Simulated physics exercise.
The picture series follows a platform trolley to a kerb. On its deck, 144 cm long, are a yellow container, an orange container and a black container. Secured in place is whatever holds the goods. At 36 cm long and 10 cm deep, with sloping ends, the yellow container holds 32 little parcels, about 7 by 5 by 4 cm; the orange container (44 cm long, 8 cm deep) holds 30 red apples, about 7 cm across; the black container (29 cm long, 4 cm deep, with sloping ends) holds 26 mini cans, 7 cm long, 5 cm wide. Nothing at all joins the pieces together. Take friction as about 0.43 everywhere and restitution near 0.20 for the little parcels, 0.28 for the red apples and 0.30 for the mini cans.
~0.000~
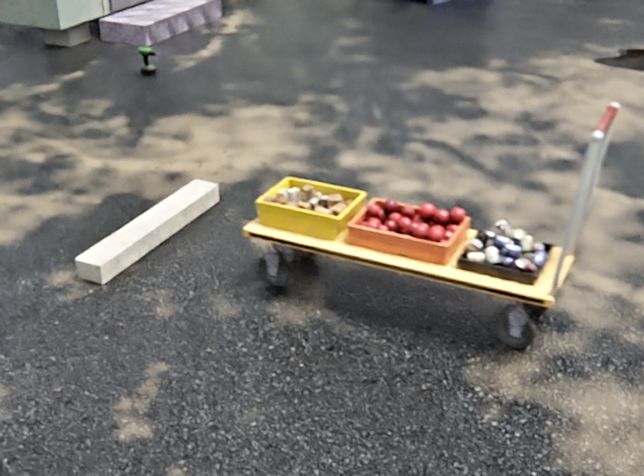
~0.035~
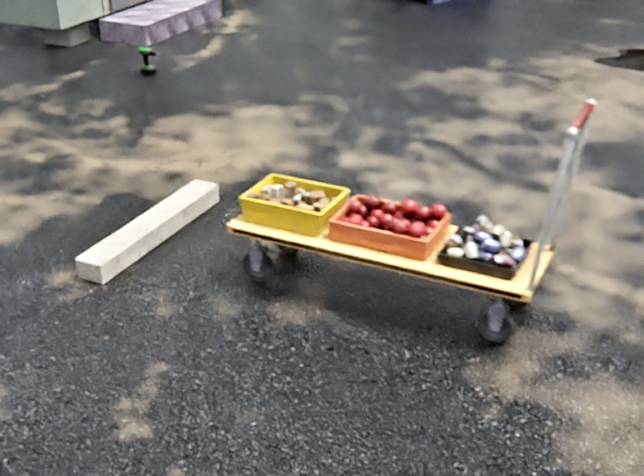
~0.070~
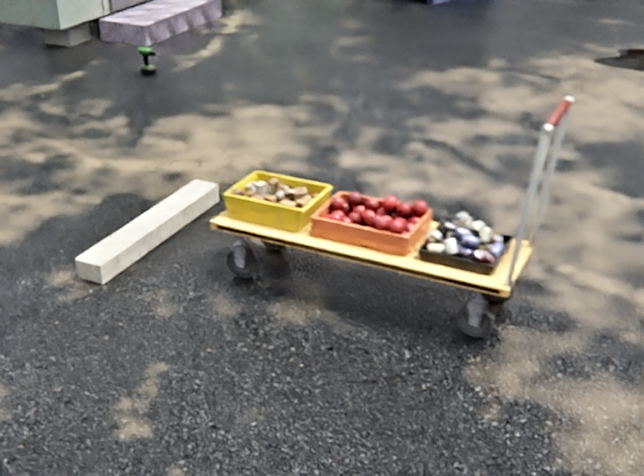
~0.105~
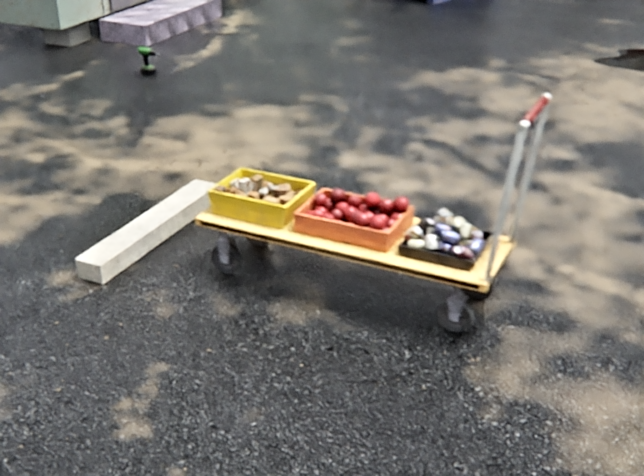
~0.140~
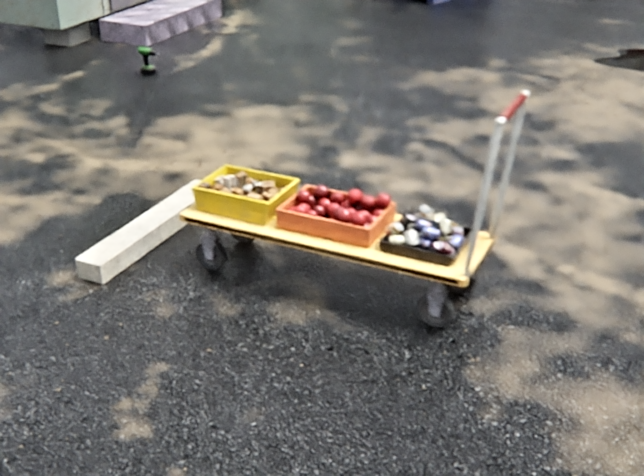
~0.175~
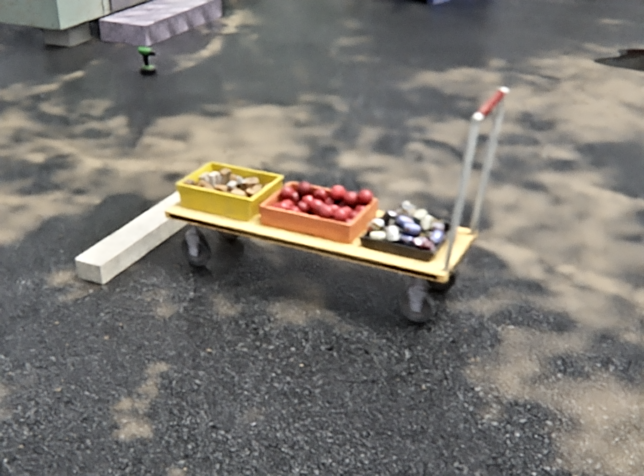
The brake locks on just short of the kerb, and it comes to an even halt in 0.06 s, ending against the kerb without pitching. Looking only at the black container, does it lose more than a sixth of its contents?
Yes. Escapees number beyond one in six.
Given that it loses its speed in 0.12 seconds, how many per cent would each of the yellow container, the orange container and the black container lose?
With that change, yellow container 0 per cent, orange container 10 per cent, black container 40 per cent.
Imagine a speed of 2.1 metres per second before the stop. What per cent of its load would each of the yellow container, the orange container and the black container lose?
Yellow container 0 %, orange container 10 %, black container 30 %.
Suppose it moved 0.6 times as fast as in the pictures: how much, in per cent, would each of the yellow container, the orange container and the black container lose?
In that case yellow container 0, orange container 0, black container 20 per cent.
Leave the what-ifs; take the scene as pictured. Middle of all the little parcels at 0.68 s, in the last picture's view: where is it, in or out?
Roughly (185, 184).
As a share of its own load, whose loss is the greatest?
The black container is the one.
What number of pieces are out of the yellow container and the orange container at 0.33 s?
Estimate at that time - yellow container 0, orange container 0, give or take.
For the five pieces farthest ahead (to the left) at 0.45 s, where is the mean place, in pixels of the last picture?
They'd be centred about (159, 173) in the last picture.
After 0.23 s, it begins to slow.
After 0.33 s, the yellow container has all 32, the orange container has all 30 and the black container is down by 3 of 26.
After 0.45 s, the yellow container is down by 1 of 32, the orange container is down by 2 of 30 and the black container is down by 9 of 26.
After 0.68 s, the yellow container is down by 1 of 32, the orange container is down by 4 of 30 and the black container is down by 10 of 26.
When it is over (at 1.18 s), the yellow container is down by 1 of 32, the orange container is down by 4 of 30 and the black container is down by 11 of 26. Asked share, 11 of 26, 42 per cent.
